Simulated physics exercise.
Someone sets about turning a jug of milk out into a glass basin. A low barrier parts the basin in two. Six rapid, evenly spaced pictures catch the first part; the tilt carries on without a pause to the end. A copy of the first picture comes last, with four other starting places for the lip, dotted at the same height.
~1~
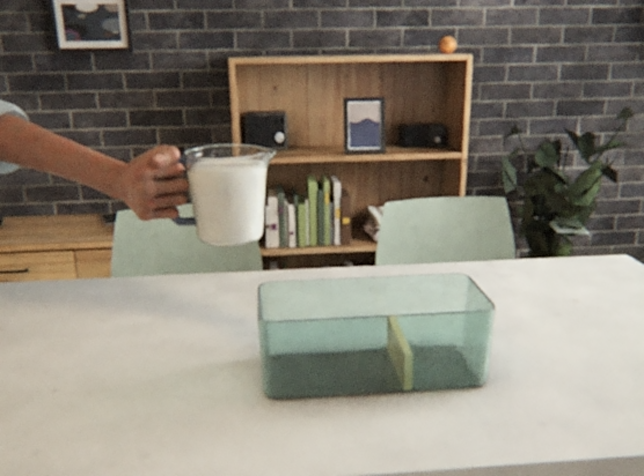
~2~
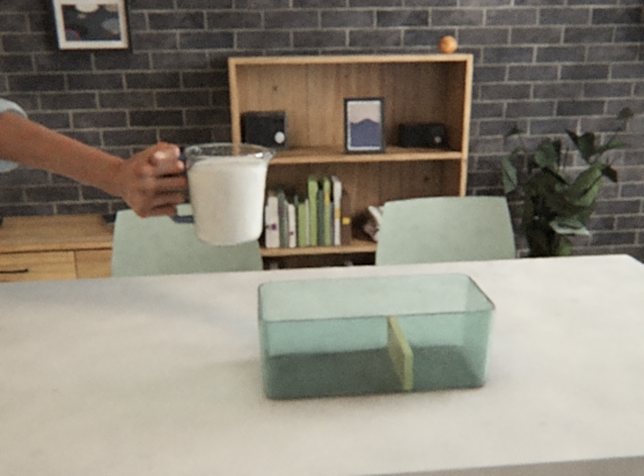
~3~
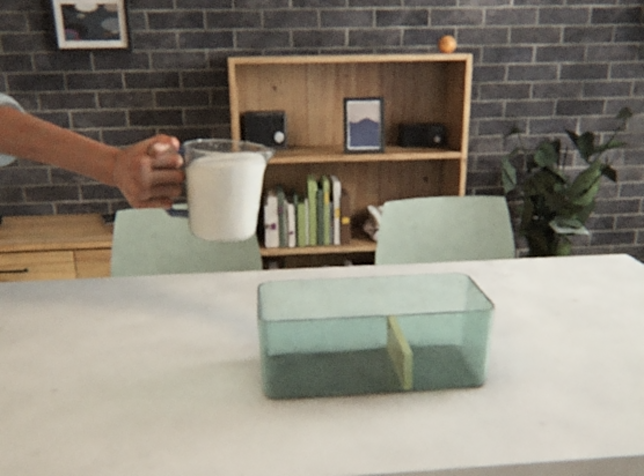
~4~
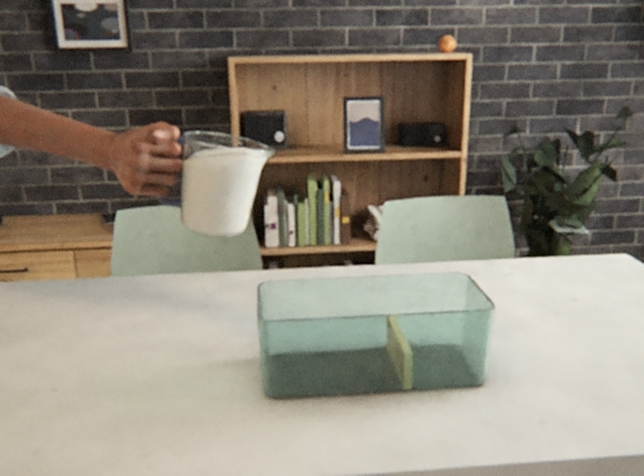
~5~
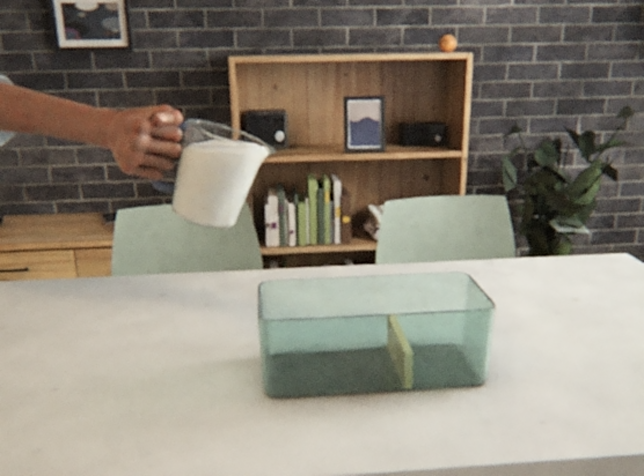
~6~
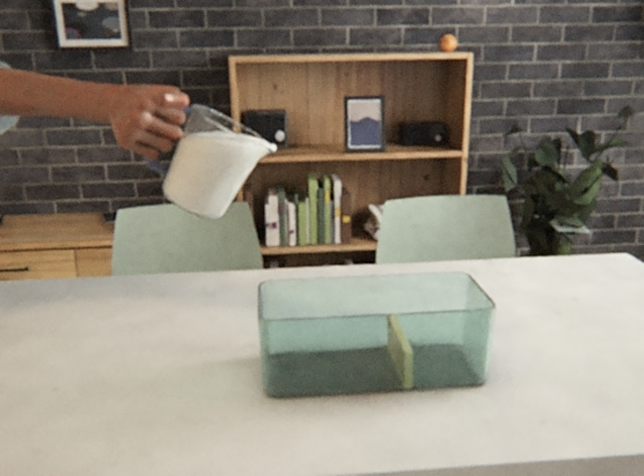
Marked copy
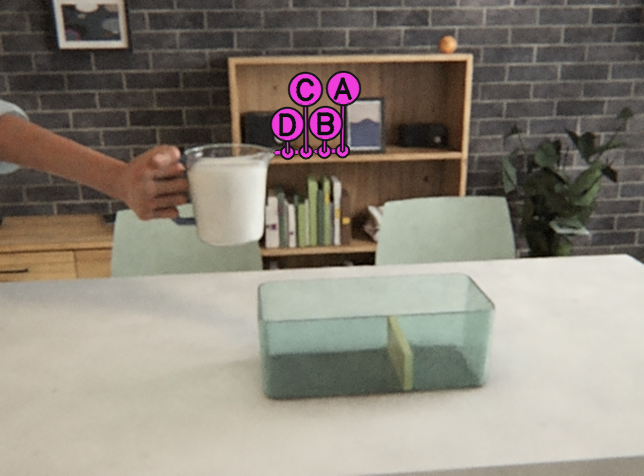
The clip opens with a hand at the left holding an upright glass jug of milk above a table, where a clear greenish basin with a low divider sits. The hand then gradually tilts the jug to the right, and the milk shifts up toward the lip while the basin stays empty.
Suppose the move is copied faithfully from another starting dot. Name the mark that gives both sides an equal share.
The best dot is C.
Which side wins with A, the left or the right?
The right one.
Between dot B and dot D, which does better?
B it is.
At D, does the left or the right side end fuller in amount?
More ends on the left.
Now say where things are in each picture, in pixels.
The first picture shows upright, lip at (276, 152); basin from (264, 397) to (487, 383); top of the wall at (399, 333); nothing has left yet.
The second picture shows upright, lip at (276, 152); nothing has left yet.
The third picture shows tipped about 5°, lip at (275, 152); nothing has left yet.
The fourth picture shows tipped about 11°, lip at (275, 152); nothing has left yet.
The fifth picture shows tipped about 20°, lip at (275, 151); nothing has left yet.
The sixth picture shows tipped about 29°, lip at (274, 150); nothing has left yet.
On the marked copy, A at (342, 150); B at (324, 151); C at (306, 151); D at (287, 152).
If A is chosen, about 15 % ends left of the wall and 80 % right of it; 5 % is lost outside.
If B is chosen, about 20 % ends left of the wall and 77 % right of it; 3 % is lost outside.
If C is chosen, about 49 % ends left of the wall and 47 % right of it; 3 % is lost outside.
If D is chosen, about 87 % ends left of the wall and 8 % right of it; 5 % is lost outside.
